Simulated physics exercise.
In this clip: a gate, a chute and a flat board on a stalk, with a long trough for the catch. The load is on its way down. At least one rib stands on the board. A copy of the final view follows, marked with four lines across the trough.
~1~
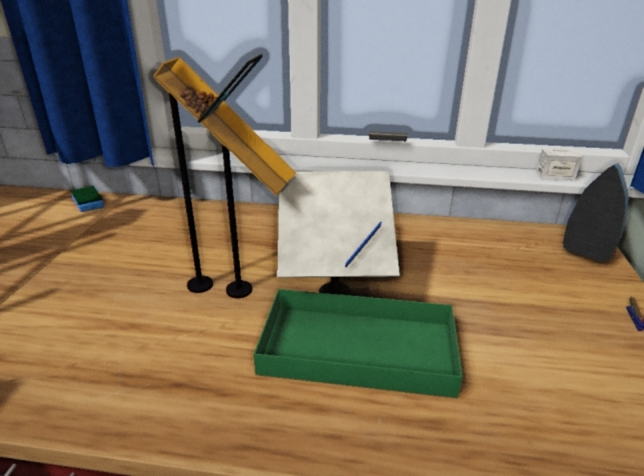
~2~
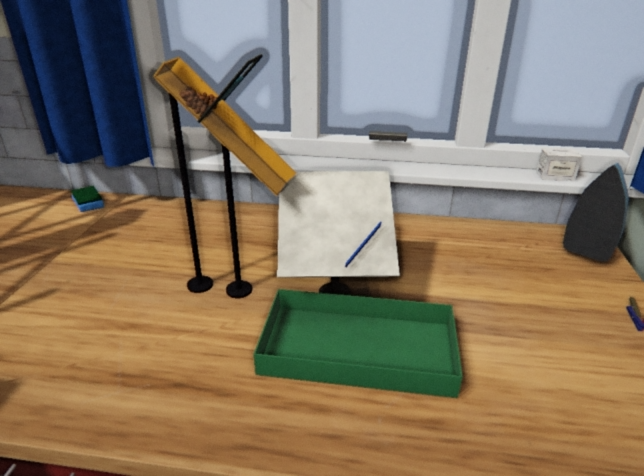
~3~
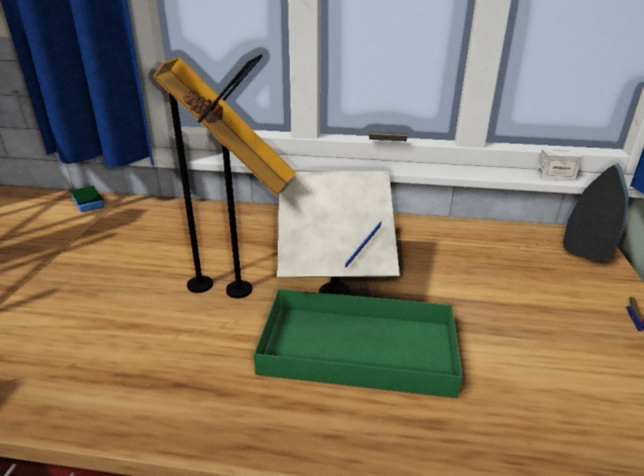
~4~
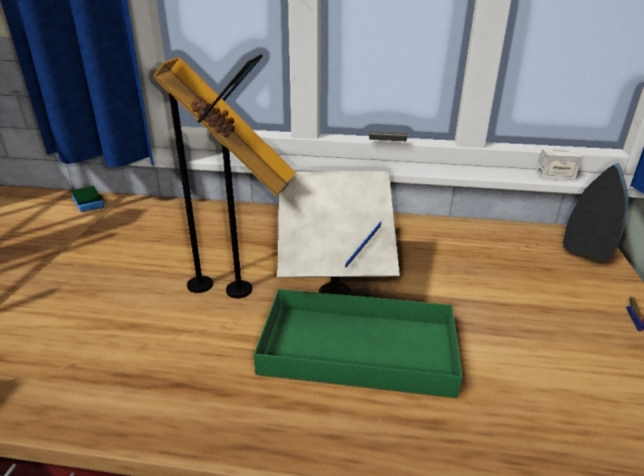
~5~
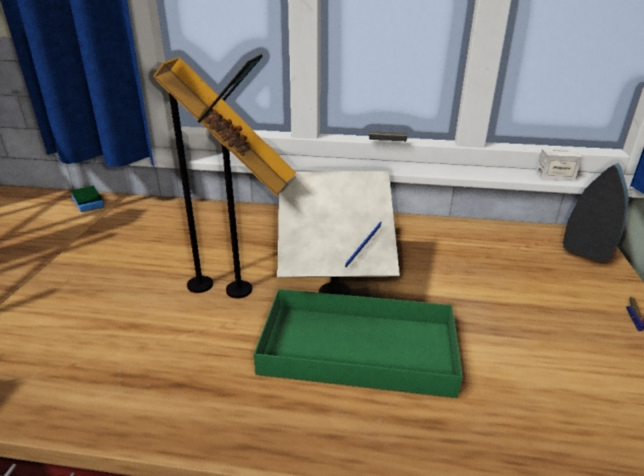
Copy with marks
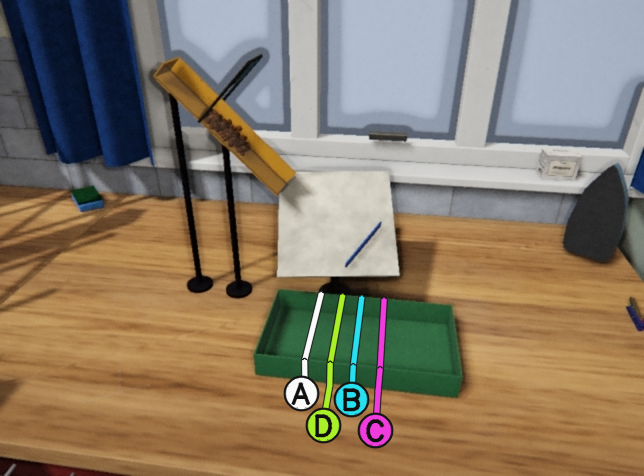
Small brown bits slid partway down a sloping yellow chute on black legs, moving toward the right, while the pale tilted board with a blue strip and the empty green tray below stayed still.
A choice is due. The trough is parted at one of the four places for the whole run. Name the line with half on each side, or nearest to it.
D works best here.
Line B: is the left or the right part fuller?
More lands on the left.
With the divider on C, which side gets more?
The left side.
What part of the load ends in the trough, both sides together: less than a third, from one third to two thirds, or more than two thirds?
More than two thirds.
On the marked copy, line A crosses the front rim at (304, 360); line B crosses the front rim at (353, 365); line C crosses the front rim at (380, 368); line D crosses the front rim at (330, 362).
With A, of what is caught, a stray few on the left of the divider, nearly all on the right.
With B, of what is caught, nearly all on the left of the divider, a small part on the right.
With C, of what is caught, nearly all on the left of the divider, a stray few on the right.
With D, of what is caught, about two thirds on the left of the divider, about a third on the right.
